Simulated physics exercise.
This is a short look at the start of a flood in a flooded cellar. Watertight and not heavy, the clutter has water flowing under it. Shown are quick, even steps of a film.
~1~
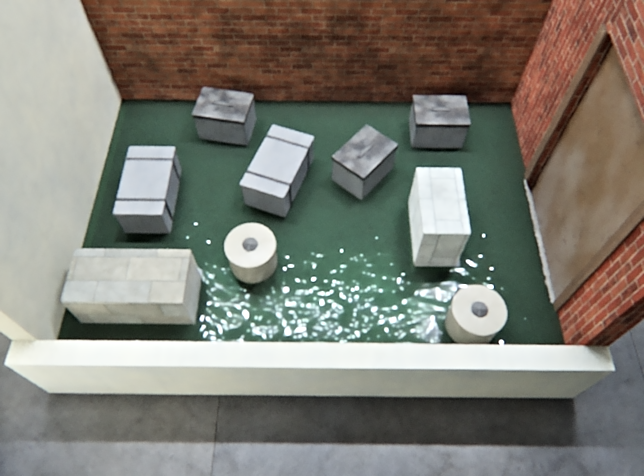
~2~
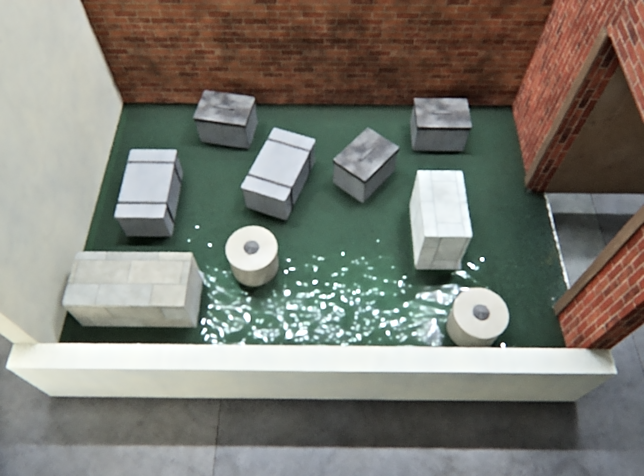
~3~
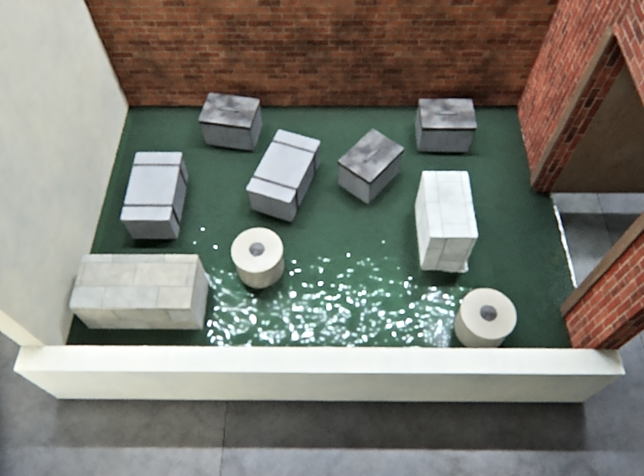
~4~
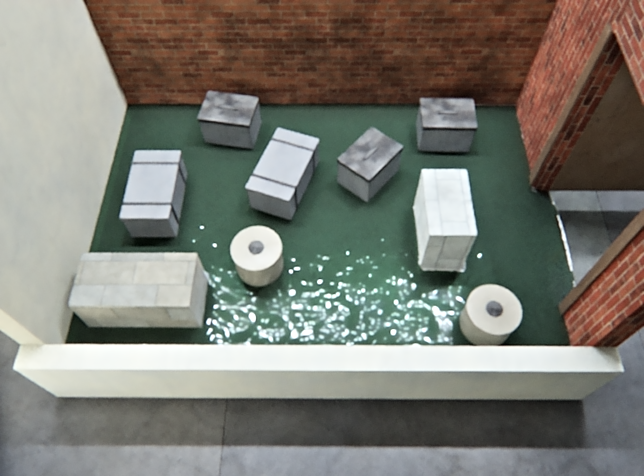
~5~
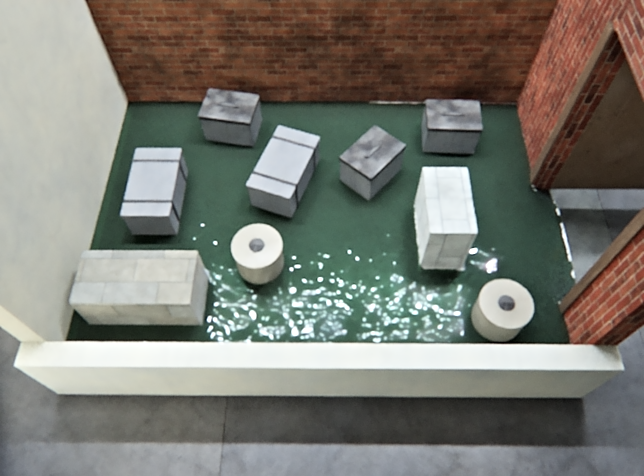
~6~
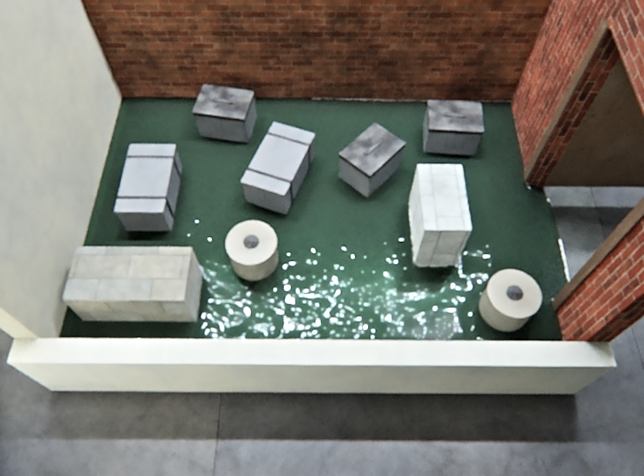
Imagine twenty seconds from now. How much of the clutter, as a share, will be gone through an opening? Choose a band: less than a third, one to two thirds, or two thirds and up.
Two thirds and up.
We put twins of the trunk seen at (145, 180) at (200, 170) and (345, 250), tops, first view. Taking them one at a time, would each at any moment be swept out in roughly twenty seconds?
Result, in sequence: Never gets out; ends up outside.
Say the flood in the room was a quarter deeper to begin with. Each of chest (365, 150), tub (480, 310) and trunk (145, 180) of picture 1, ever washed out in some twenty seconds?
Log - object 1: Lost; object 2: Lost; object 3: Still there.
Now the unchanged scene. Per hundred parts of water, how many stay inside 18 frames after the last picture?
About 62 percent.
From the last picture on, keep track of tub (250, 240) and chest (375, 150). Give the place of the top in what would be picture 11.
Near (281, 250) and (429, 149).
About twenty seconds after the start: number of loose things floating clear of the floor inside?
I make it 2 of them.
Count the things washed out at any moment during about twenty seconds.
The total is 5.
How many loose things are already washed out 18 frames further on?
2.
A moment on, 1 of 7 are out; 6 afloat.
Next, 2 of 7 are out; 5 afloat.
Later, 5 of 7 are out; 2 afloat.
In the end, 5 of 7 are out; 2 afloat.
